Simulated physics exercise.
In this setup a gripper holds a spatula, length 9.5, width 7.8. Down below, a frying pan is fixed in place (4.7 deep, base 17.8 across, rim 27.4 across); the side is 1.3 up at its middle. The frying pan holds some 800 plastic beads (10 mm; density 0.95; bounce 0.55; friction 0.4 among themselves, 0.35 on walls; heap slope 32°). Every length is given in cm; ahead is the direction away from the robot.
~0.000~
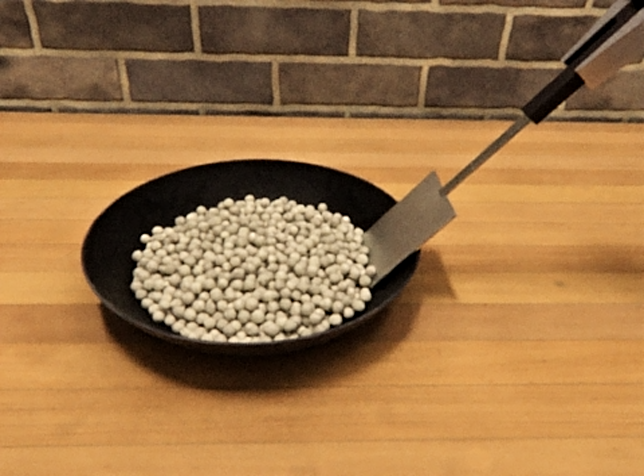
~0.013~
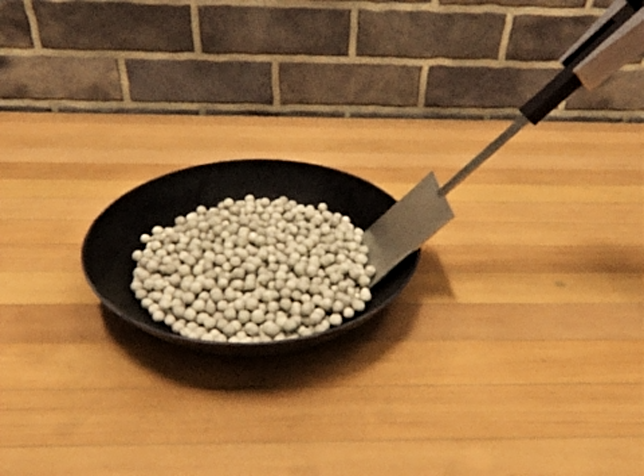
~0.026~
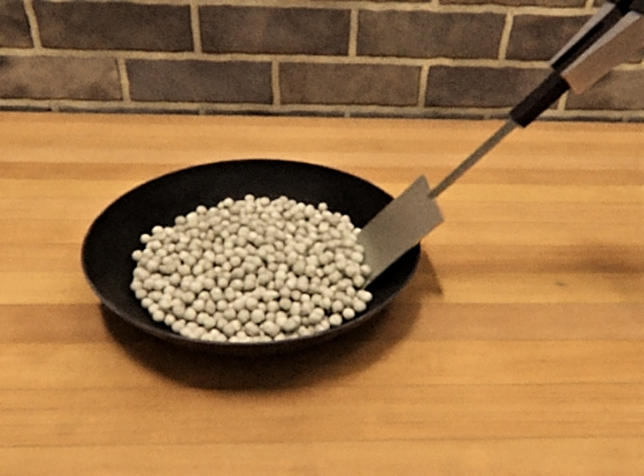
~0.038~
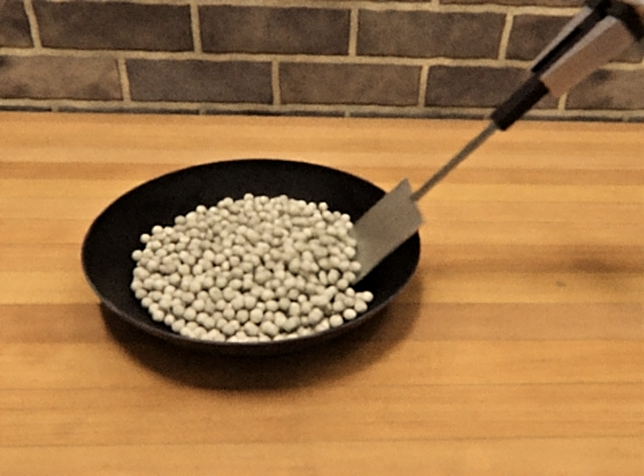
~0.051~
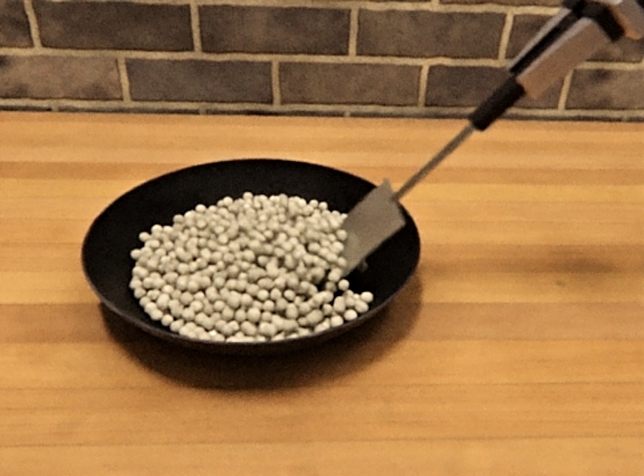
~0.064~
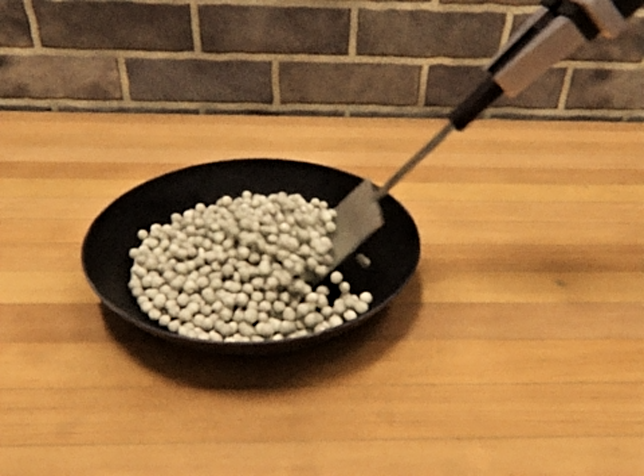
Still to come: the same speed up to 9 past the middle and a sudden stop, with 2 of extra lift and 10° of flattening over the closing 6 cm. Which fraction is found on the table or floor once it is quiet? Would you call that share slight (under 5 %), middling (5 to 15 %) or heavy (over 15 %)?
It is heavy.
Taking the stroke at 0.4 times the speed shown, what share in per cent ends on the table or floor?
I'd put it at about 5 per cent.
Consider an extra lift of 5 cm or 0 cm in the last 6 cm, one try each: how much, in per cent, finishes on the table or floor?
I'd put it near 25 in a hundred, then near 15 in a hundred.
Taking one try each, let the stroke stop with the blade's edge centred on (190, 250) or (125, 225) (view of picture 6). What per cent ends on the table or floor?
About 10 and 30 per cent.
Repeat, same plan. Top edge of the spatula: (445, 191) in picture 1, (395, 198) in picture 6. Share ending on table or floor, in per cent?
Around 15 per cent finishes on the table or floor.
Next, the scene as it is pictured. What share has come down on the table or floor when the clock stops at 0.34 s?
Some 20 per cent of the load.
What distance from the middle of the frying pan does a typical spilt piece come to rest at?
30 cm.
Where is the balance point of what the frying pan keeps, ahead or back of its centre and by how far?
Offset: About 3.5 cm, ahead.
After 0.10 s, sloping 50°, highest piece 9 above the table; 798 in the frying pan.
After 0.13 s, sloping 48°, highest piece 12 above the table; 794 in the frying pan, 4 on the blade or in flight.
After 0.34 s, sloping 40°, highest piece 11 above the table; 605 in the frying pan, 144 on the table or floor, 49 on the blade or in flight.
After 1.39 s, sloping 40°, highest piece 5 above the table; 605 in the frying pan, 193 on the table or floor.
In the end, 605 in the frying pan, 193 on the table or floor. That is 24 % on the table or floor.
